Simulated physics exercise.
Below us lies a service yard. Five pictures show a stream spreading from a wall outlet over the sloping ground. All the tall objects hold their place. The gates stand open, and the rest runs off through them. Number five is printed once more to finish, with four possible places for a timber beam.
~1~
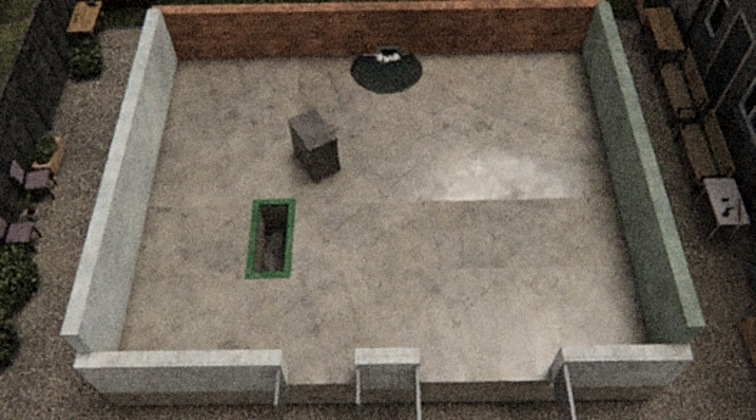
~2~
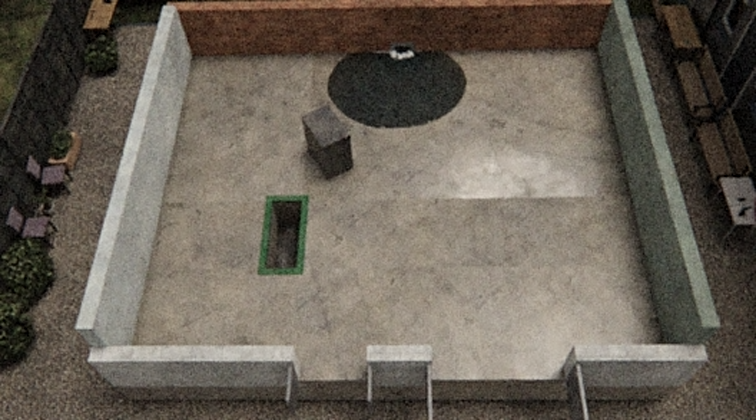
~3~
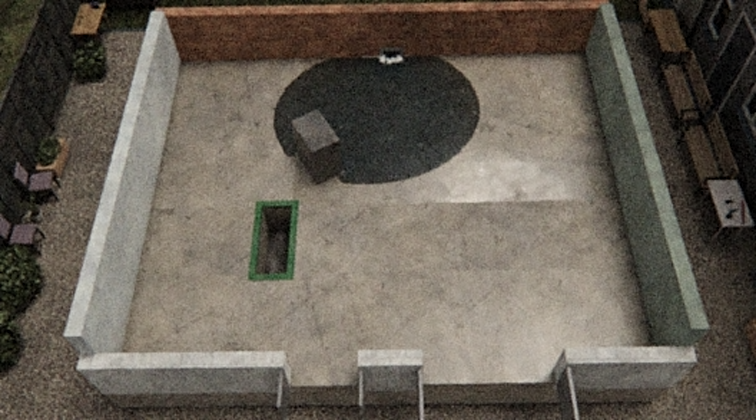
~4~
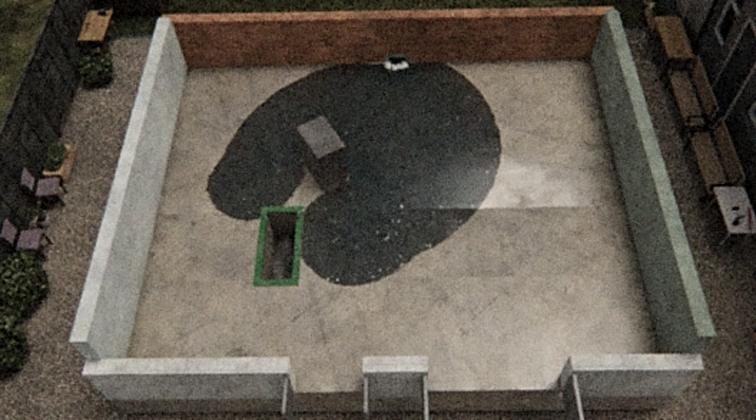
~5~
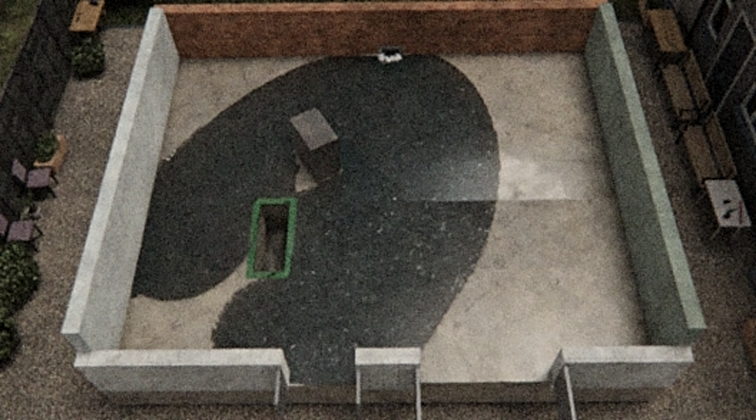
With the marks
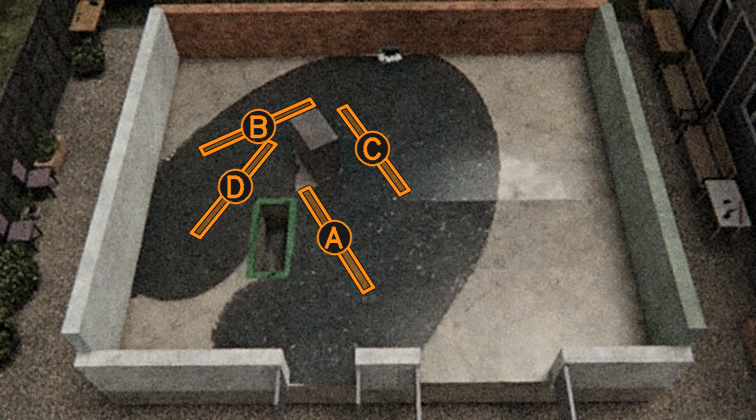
In a walled service yard, dark water spreads from an outfall at the back wall, widening into a round pool that reaches a grey block. It parts around the block, leaving a dry patch behind it, then meets the green-edged drain and extends to the left wall and the front left gate.
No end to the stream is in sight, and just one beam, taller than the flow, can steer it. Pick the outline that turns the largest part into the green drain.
Position D does it best.
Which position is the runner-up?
Here it is position B.
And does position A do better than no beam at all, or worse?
It is worse.
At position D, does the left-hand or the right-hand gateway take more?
The left gate.
In orange, A from (304, 189) to (368, 289); B from (202, 151) to (312, 102); C from (342, 107) to (404, 192); D from (195, 235) to (271, 142).
For position A, about 8 % of the stream goes into the green drain, about 87 % out by the gates.
For position B, about 22 % of the stream goes into the green drain, about 74 % out by the gates.
For position C, about 8 % of the stream goes into the green drain, about 86 % out by the gates.
For position D, about 28 % of the stream goes into the green drain, about 69 % out by the gates.
